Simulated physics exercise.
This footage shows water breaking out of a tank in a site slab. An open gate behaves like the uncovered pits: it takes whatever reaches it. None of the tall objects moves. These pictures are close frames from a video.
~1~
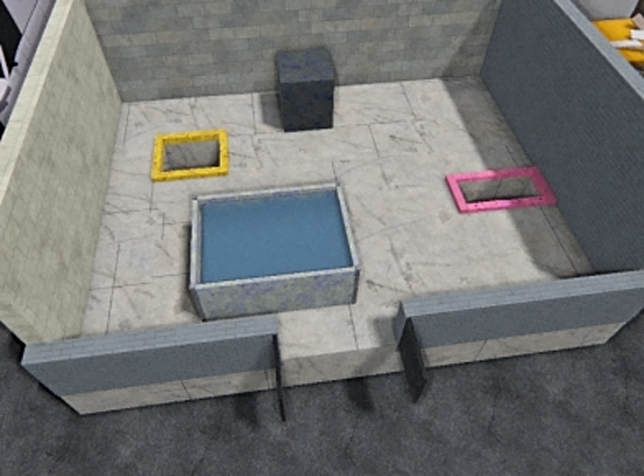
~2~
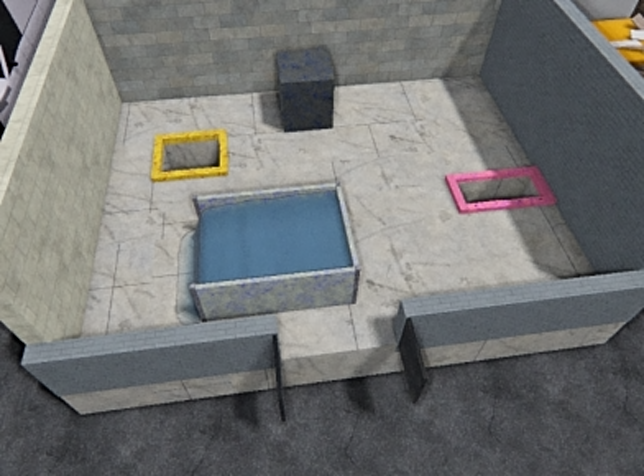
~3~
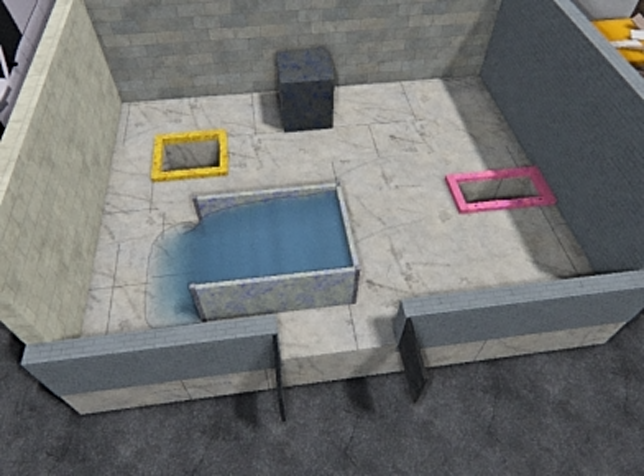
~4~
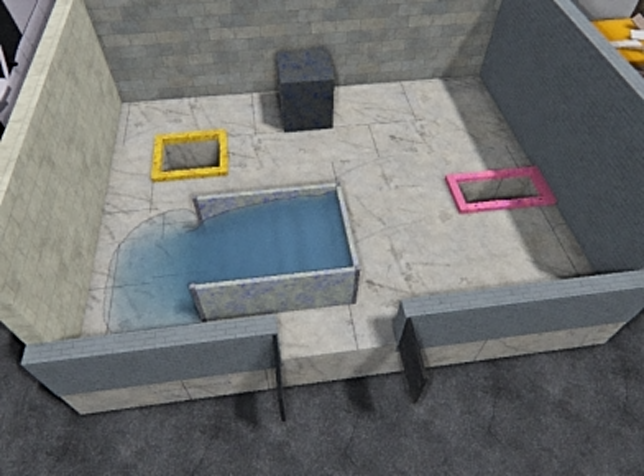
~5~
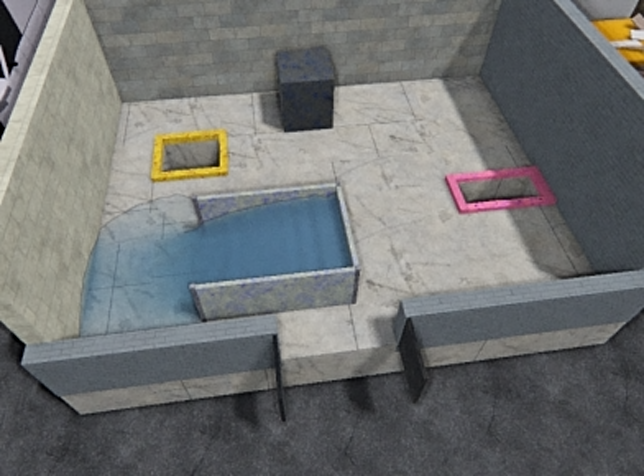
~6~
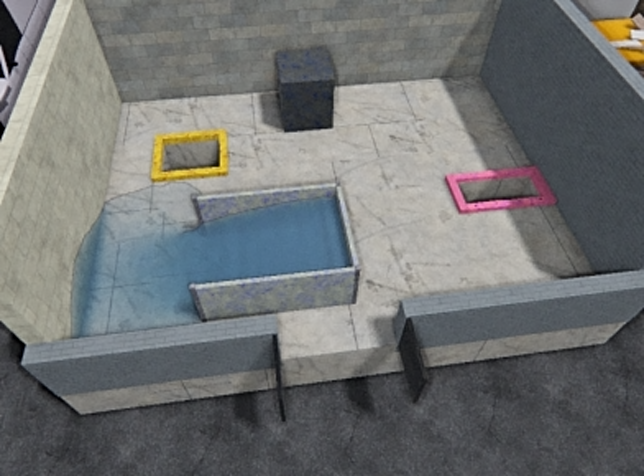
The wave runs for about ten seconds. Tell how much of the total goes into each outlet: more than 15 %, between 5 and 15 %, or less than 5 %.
Where it goes: The gate gets between 5 and 15 %; the pink pit gets less than 5 %; the yellow pit gets between 5 and 15 %.
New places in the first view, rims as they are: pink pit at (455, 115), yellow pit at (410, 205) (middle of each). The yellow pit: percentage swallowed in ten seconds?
Note: Yellow pit, 0 percent.
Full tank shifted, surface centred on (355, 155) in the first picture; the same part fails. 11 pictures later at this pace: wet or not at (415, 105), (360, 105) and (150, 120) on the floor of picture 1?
Taking them as they were asked, they come out bone dry, bone dry, soaked.
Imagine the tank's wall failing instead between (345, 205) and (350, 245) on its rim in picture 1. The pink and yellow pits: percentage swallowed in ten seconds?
Pink 15 %, yellow 0 %.
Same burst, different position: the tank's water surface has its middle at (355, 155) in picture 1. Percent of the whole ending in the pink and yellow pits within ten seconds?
In per cent: Pink 0, yellow 10.
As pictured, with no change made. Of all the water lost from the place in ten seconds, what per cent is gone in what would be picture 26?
It comes to around 40 per cent.
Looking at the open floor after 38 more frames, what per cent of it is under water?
I'd guess some 75 per cent.
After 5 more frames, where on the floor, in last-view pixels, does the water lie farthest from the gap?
The wet edge reaches furthest near (117, 139).
A moment on, water covers 15 % of the floor; the gate 0 %, the pink pit 0 %, the yellow pit 0 %.
Next, water covers 25 % of the floor; the gate 0 %, the pink pit 0 %, the yellow pit 1 %.
Then, water covers 45 % of the floor; the gate 2 %, the pink pit 0 %, the yellow pit 4 %.
Later, water covers 75 % of the floor; the gate 6 %, the pink pit 0 %, the yellow pit 7 %.
In the end, water covers 90 % of the floor; the gate 8 %, the pink pit 0 %, the yellow pit 7 %.
